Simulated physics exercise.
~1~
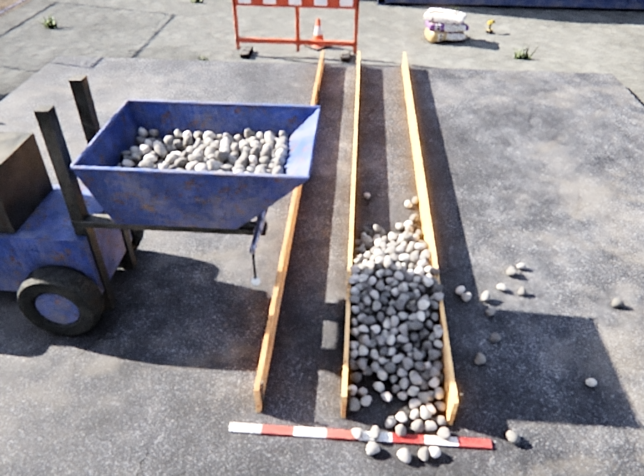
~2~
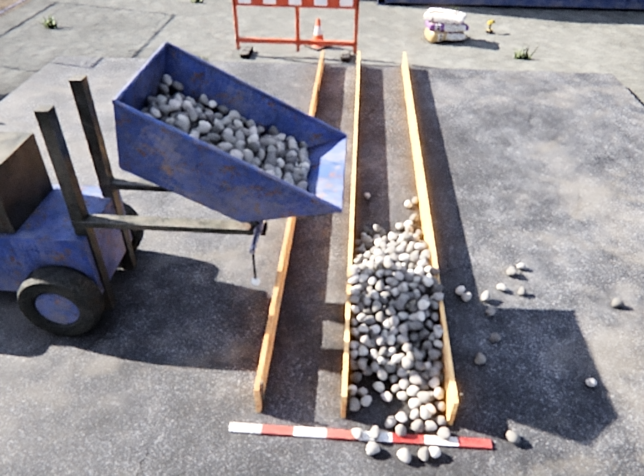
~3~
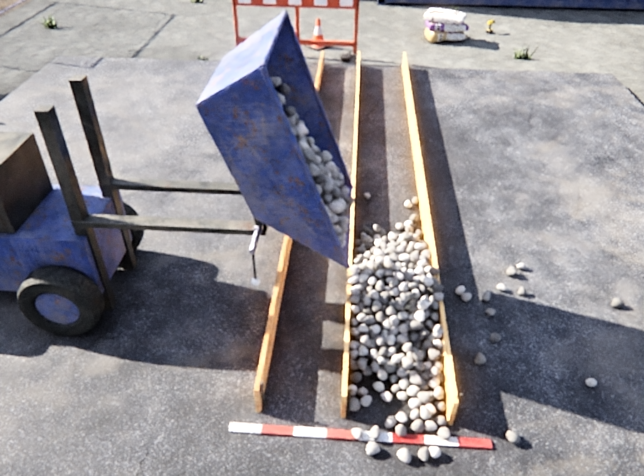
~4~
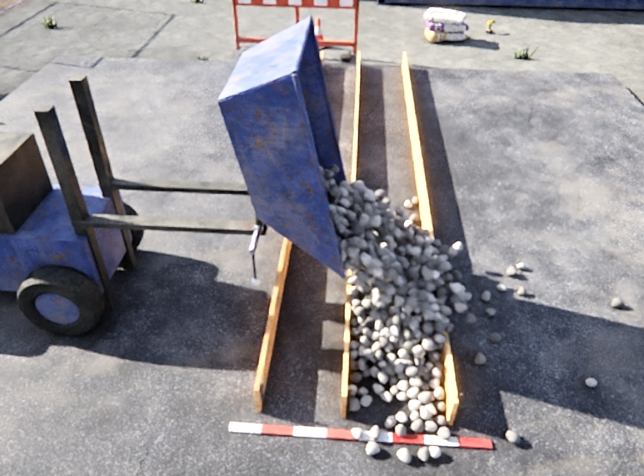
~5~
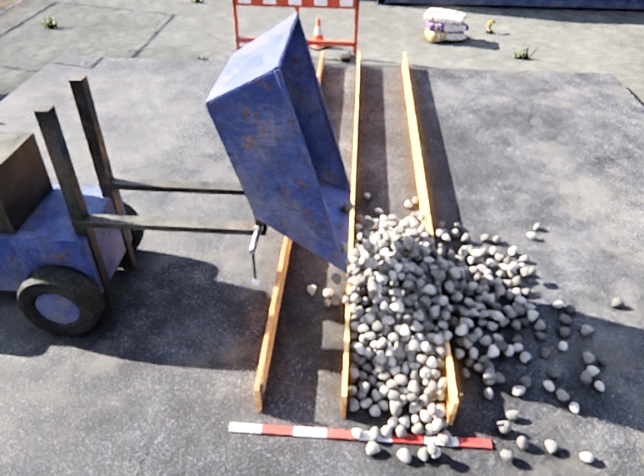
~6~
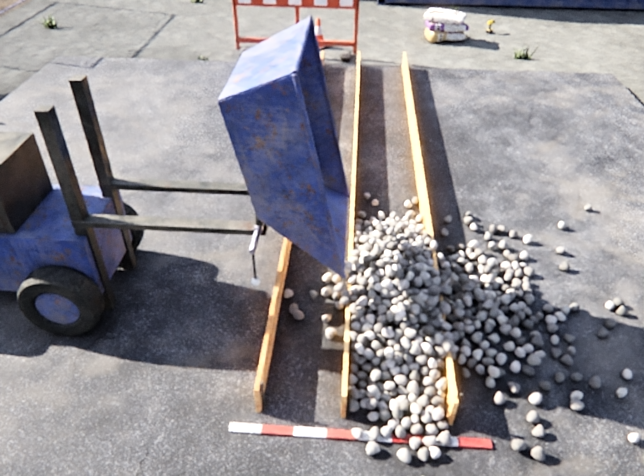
A blue skip full of rounded grey stones hangs on the forks of a blue forklift at the left of a sunlit paved yard, seen from above. Three long wooden boards form two bays, the right one already holding a heap of stones, with a red and white pole in front and a barrier behind. The skip tips steeply to the right, and its stones pour onto the heap. Many spill over the right-hand board and scatter across the ground. The skip rocks back slightly and forward again, ending steeply tilted above a broad, spread pile, with a few stones in the left bay.
